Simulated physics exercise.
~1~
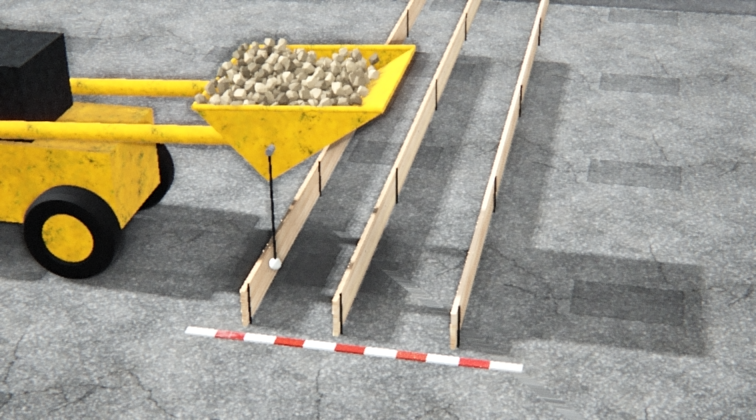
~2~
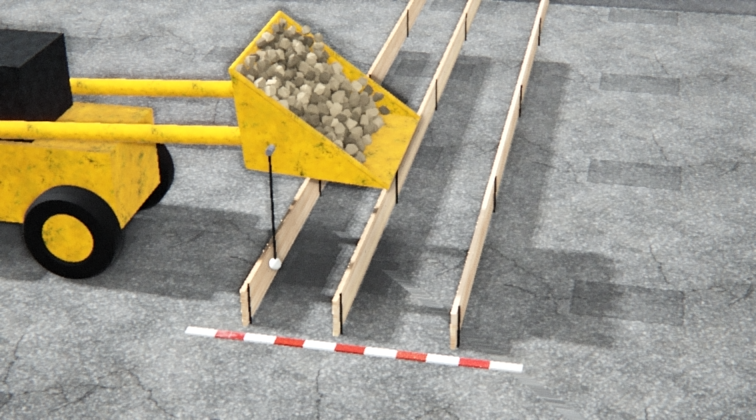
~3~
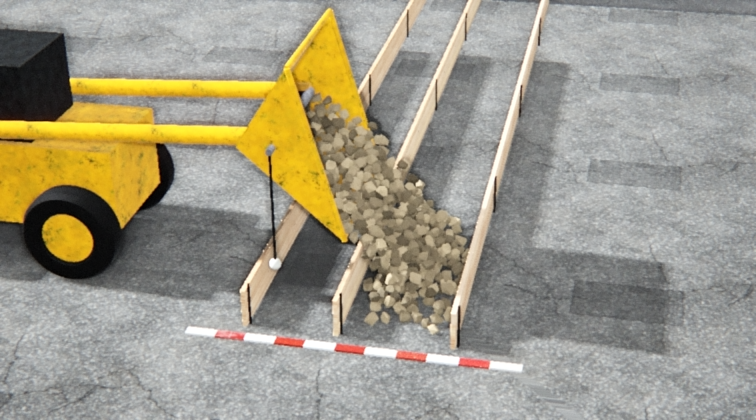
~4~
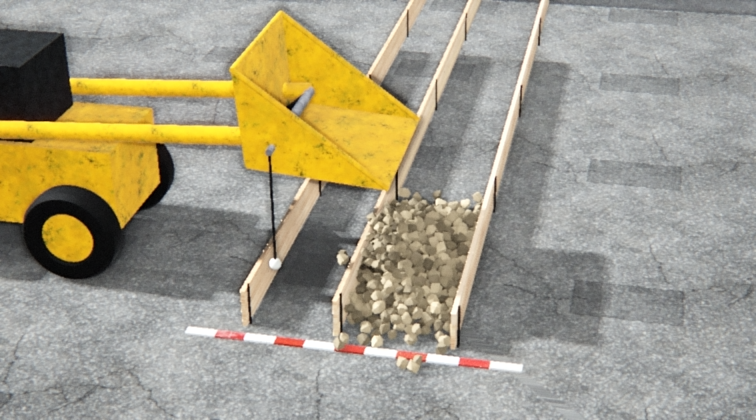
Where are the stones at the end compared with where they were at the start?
At the start the stones are heaped in the raised yellow bucket. At the end they lie lower and further right, on the ground between the middle and right-hand boards, with a few spilled out by the red and white strip.
A yellow loader bucket tips its stones between the two right-hand boards, then swings partly back.
